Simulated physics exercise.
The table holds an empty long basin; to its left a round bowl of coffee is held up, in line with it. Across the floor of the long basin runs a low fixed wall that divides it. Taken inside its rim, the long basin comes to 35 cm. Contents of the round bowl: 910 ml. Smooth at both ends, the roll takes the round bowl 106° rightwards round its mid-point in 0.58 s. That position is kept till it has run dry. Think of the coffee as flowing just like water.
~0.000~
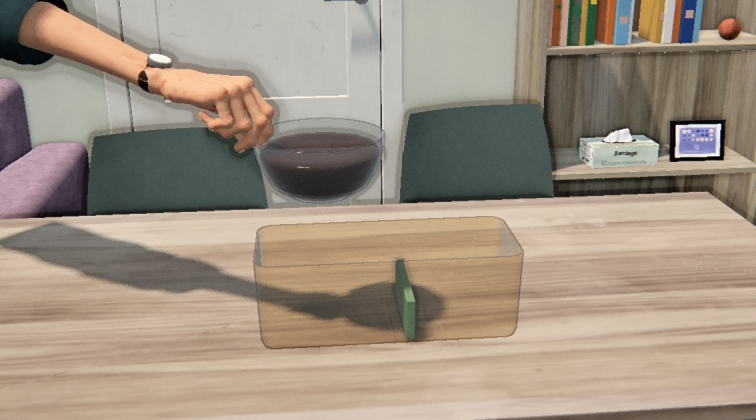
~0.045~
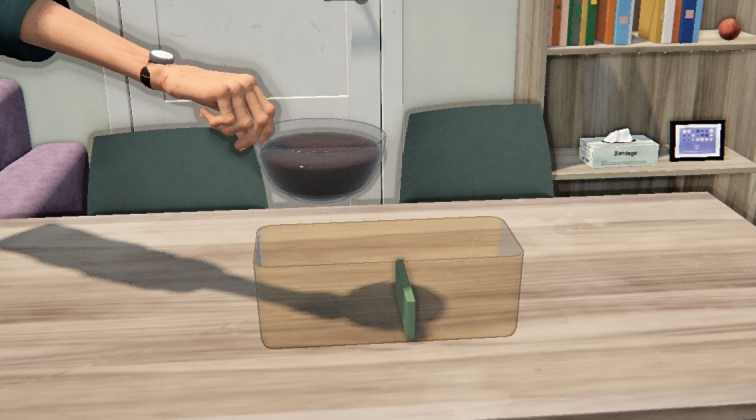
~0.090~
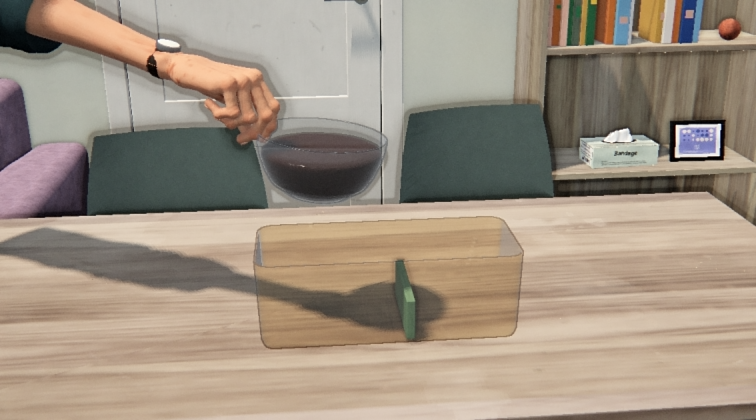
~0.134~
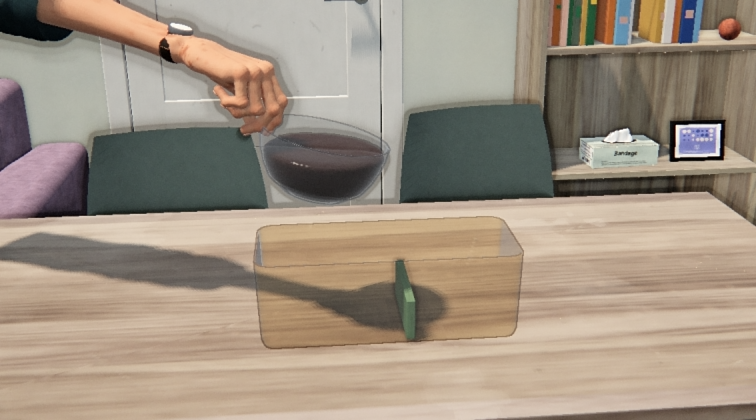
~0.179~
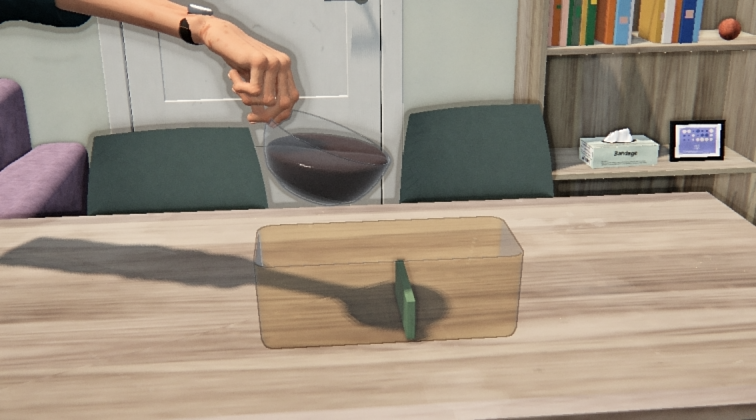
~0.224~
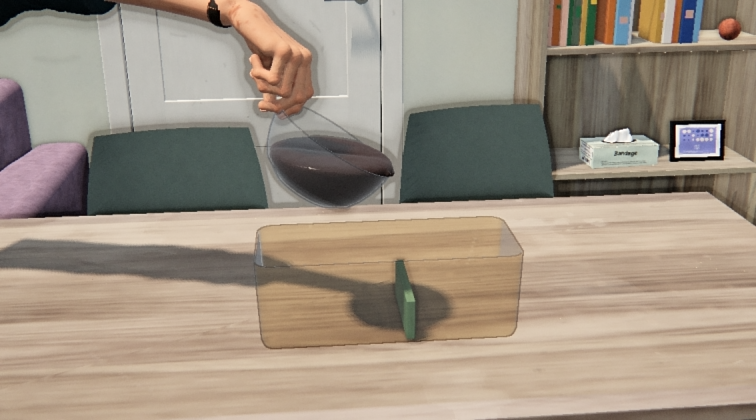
The footage shows a hand holding a clear round bowl of dark liquid above a wooden table with an empty see-through long basin, then rotating the bowl rightwards, slowly at first, until it leans steeply with liquid at its right rim.
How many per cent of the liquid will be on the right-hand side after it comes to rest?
Some 48 per cent will be on the right-hand side.
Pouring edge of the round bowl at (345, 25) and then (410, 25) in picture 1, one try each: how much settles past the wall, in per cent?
Result: 40 per cent, then 75 per cent.
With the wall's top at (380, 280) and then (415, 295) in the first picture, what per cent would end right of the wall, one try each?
Result: 75 per cent, then 40 per cent.
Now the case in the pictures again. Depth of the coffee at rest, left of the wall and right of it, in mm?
Final reading - left some 16 mm, right some 22 mm.
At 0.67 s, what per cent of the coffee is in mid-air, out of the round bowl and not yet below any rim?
Near 16 percent.
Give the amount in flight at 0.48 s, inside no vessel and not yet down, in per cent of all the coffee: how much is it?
Some 26 per cent, I reckon.
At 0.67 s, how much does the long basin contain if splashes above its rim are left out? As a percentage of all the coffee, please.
It works out near 84 per cent.
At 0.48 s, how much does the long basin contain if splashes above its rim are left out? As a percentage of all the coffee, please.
I'd put it near 60 percent.
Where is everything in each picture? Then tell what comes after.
It leans 0°; its right rim is at (384, 134); the coffee meets the walls at (258, 150) and (380, 146); the long basin's rim runs from (256, 247) to (513, 236); the wall's top is at (405, 281), in the first frame.
It leans 2°; its right rim is at (385, 135); the coffee meets the walls at (259, 150) and (380, 147), in the second frame.
It leans 6°; its right rim is at (387, 140); the coffee meets the walls at (260, 148) and (382, 150), in the third frame.
It leans 13°; its right rim is at (389, 149); the coffee meets the walls at (263, 146) and (384, 152), in the fourth frame.
It leans 23°; its right rim is at (390, 160); the coffee meets the walls at (266, 145) and (388, 155), in the fifth frame.
It leans 34°; its right rim is at (388, 173); the coffee meets the walls at (269, 148) and (386, 164); 4 per cent is over the edge, in the sixth frame.
After 0.48 s the tilt is 99° and 13 per cent is still to pour, 14 is left of the wall and 45 right of it.
After 0.67 s the tilt is 106° and 0 per cent is still to pour, 40 is left of the wall and 44 right of it.
After 0.87 s the tilt is 106° and 1 per cent is still to pour, 44 is left of the wall and 49 right of it.
After 1.08 s the tilt is 106° and 0 per cent is still to pour, 47 is left of the wall and 48 right of it.
In the end 48 per cent lies left of the wall, 48 right of it and 4 outside.
